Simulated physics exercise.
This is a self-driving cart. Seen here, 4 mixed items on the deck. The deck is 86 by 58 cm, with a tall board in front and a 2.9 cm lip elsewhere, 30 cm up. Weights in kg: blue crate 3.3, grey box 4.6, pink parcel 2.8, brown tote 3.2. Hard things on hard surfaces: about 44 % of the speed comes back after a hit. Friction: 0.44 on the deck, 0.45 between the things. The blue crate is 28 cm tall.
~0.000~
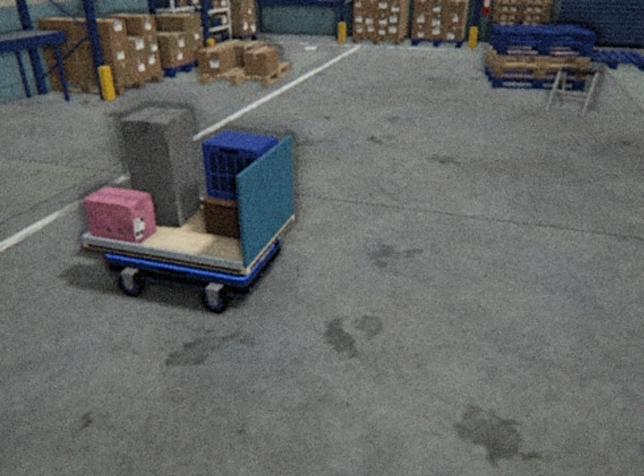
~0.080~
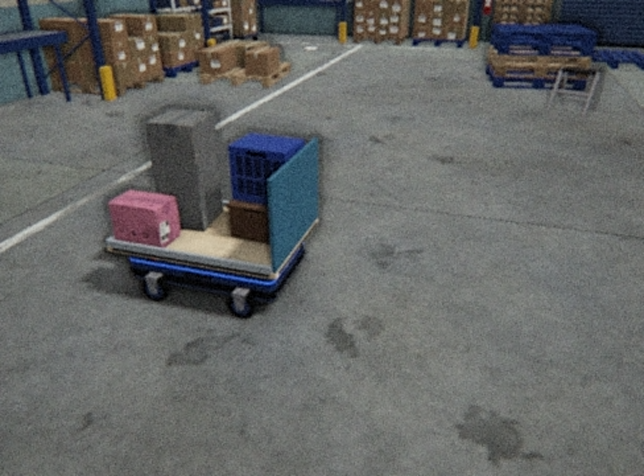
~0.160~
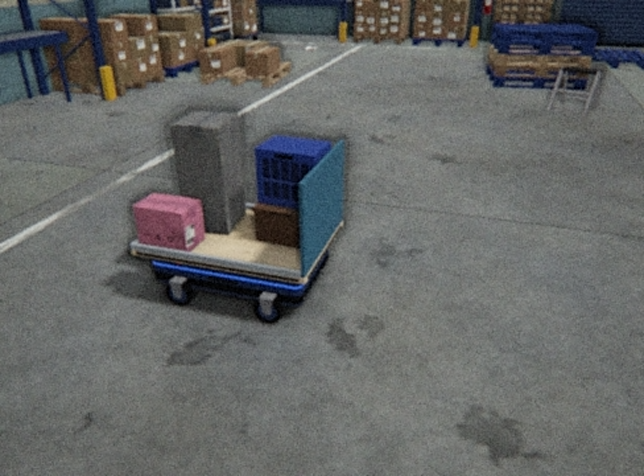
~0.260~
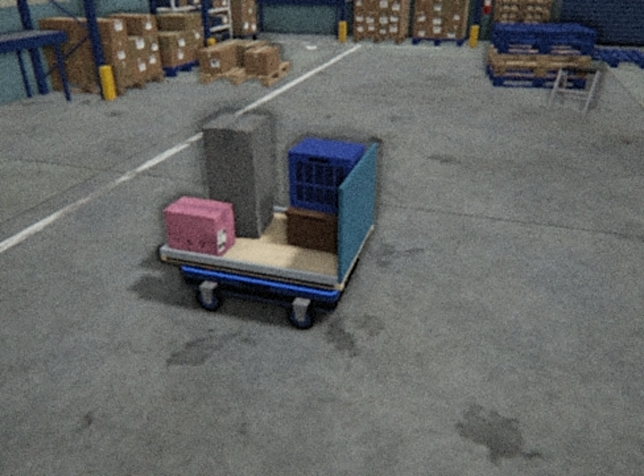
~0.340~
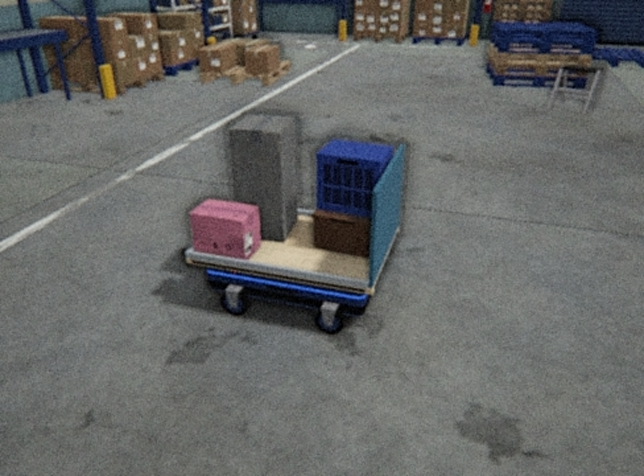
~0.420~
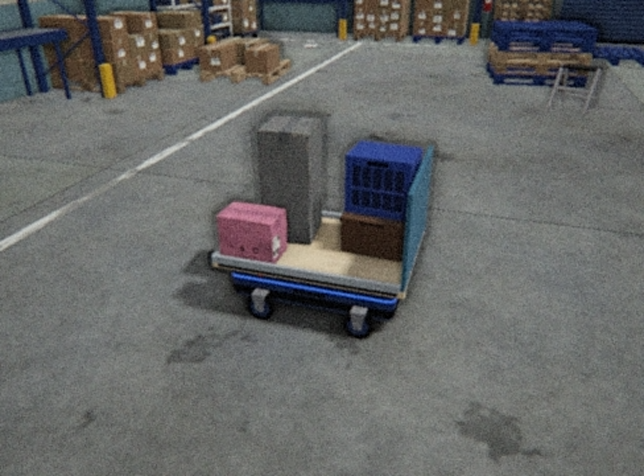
In a warehouse, a cart carrying four mixed items rolls rightward across the concrete floor.
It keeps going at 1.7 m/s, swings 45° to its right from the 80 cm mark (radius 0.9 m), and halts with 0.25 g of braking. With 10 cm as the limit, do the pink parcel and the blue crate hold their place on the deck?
The pink parcel stays put and the blue crate leaves its spot.
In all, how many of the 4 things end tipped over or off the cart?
That comes to 1.
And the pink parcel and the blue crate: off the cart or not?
The pink parcel ends on the deck; the blue crate finishes off the cart.
By 0.92 s, cart 156 cm along, turned 39°; blue crate tilted 7° near (598, 244); brown tote 2 cm from its spot.
By 1.42 s, cart 226 cm along, turned 45°; blue crate now off the cart; brown tote 2 cm from its spot.
When it is over (2.2 s), off the cart, blue crate; the other 3 within 10 cm of the start. End places, in pixels of the last picture, pink parcel near (559, 399).
